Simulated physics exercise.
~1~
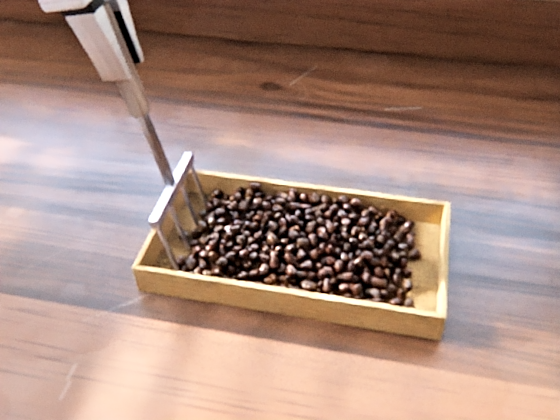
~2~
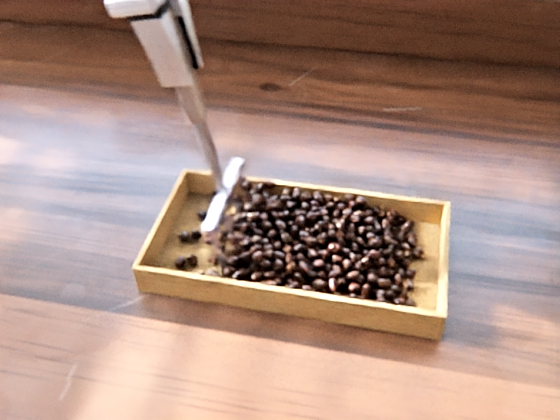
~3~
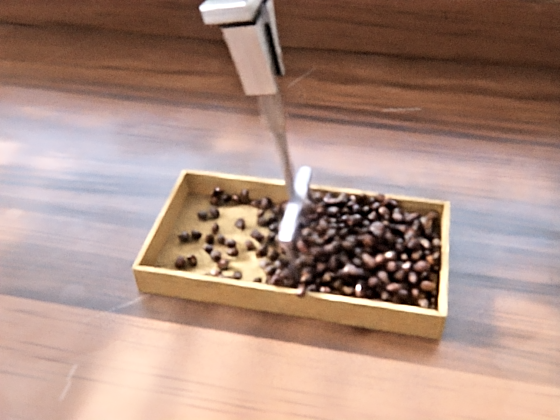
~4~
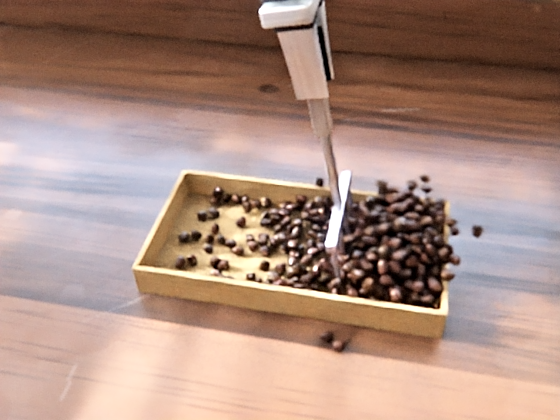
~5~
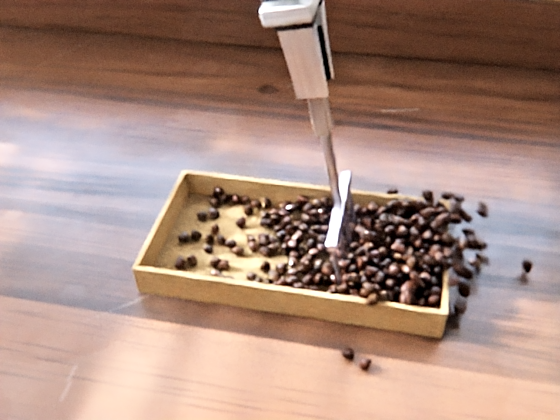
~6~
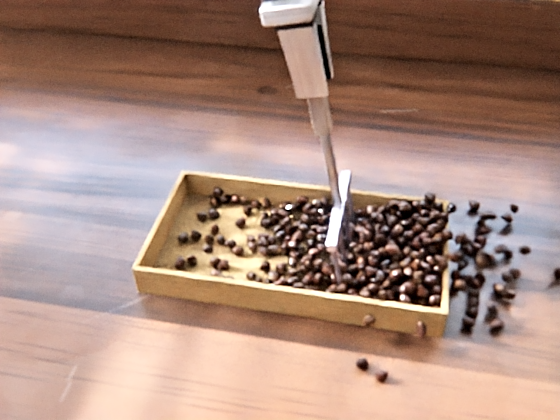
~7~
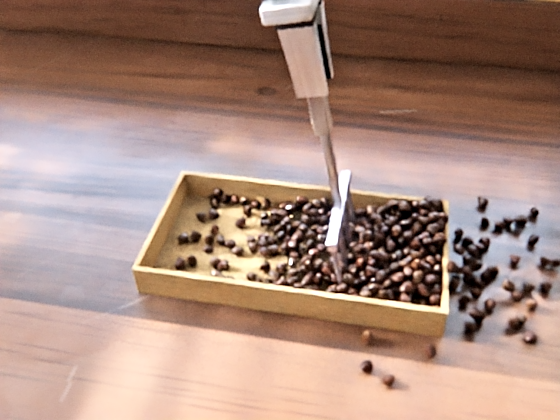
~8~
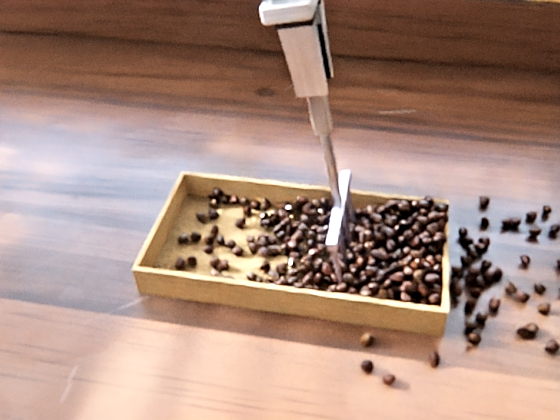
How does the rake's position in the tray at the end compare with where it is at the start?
At the start the rake is at the left end of the tray, beside the beans. By the end it is farther right, standing among the beans a little past the middle of the tray.
